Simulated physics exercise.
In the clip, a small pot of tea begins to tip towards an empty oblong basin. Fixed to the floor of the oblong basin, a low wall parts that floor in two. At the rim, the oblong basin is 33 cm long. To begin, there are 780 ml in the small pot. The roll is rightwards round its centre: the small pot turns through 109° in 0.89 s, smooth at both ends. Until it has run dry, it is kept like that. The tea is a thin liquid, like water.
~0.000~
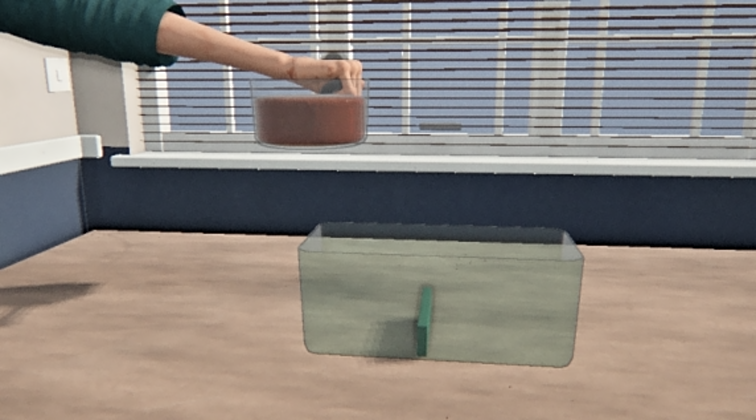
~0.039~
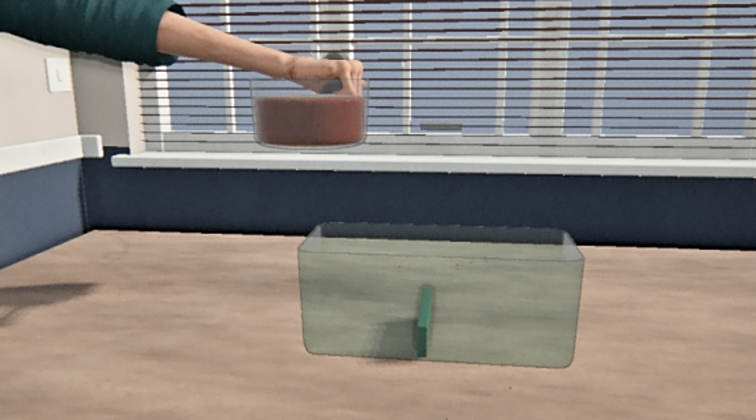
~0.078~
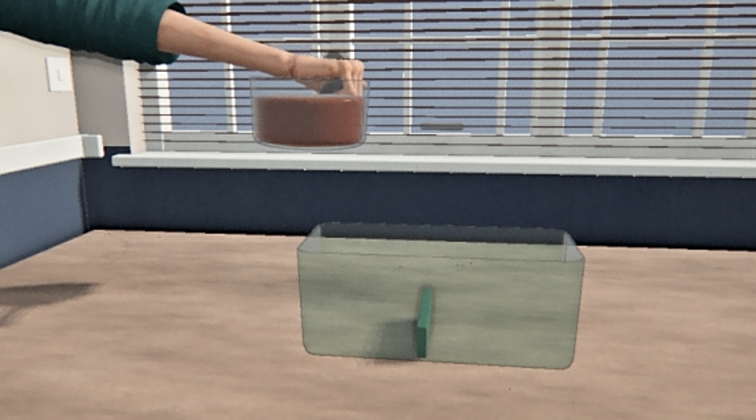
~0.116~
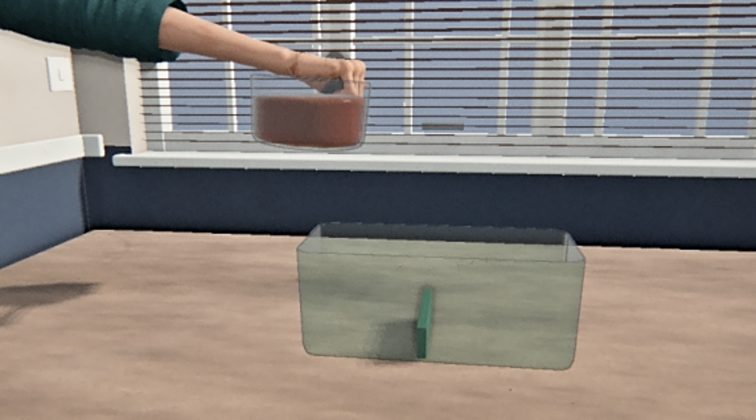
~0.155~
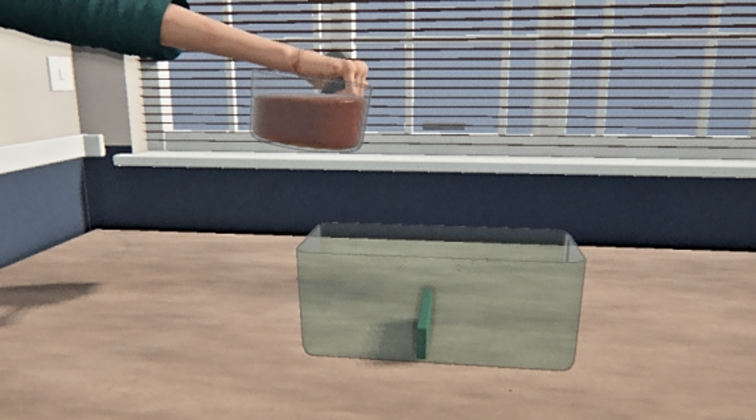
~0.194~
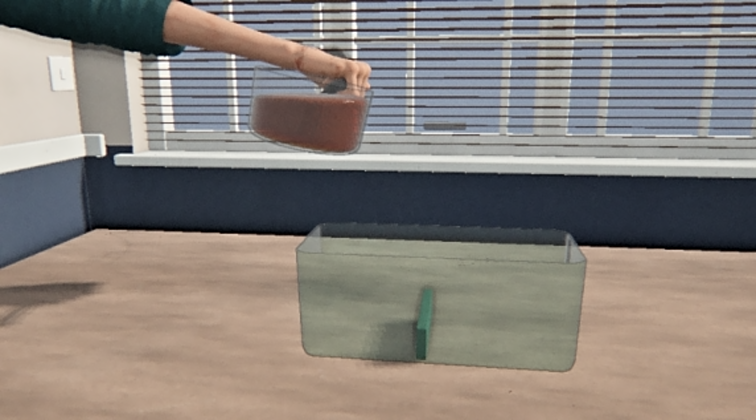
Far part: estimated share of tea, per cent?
46 per cent.
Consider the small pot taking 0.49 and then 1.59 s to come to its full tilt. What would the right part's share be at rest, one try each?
30 and 55 %.
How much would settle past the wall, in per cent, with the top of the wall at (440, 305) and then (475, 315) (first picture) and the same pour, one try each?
First try about 20 %, second try about 20 %.
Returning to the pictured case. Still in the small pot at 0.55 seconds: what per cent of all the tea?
58 %.
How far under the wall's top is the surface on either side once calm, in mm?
Near 18 mm for the left and near 24 mm for the right.
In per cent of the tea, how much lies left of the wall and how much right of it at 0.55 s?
Left side near 4, right side near 2.
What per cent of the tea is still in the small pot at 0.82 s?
Close to 10 in a hundred.
Then, 0.55 s in, the tilt is 75° and 57 per cent is still to pour, 4 is left of the wall and 2 right of it.
Then, 0.82 s in, the tilt is 107° and 9 per cent is still to pour, 34 is left of the wall and 45 right of it.
Then, 1.09 s in, the tilt is 109° and 0 per cent is still to pour, 52 is left of the wall and 46 right of it.
Then, 1.39 s in, the tilt is 109° and 0 per cent is still to pour, 53 is left of the wall and 46 right of it.
Finally, 53 per cent lies left of the wall, 46 right of it and 1 outside.
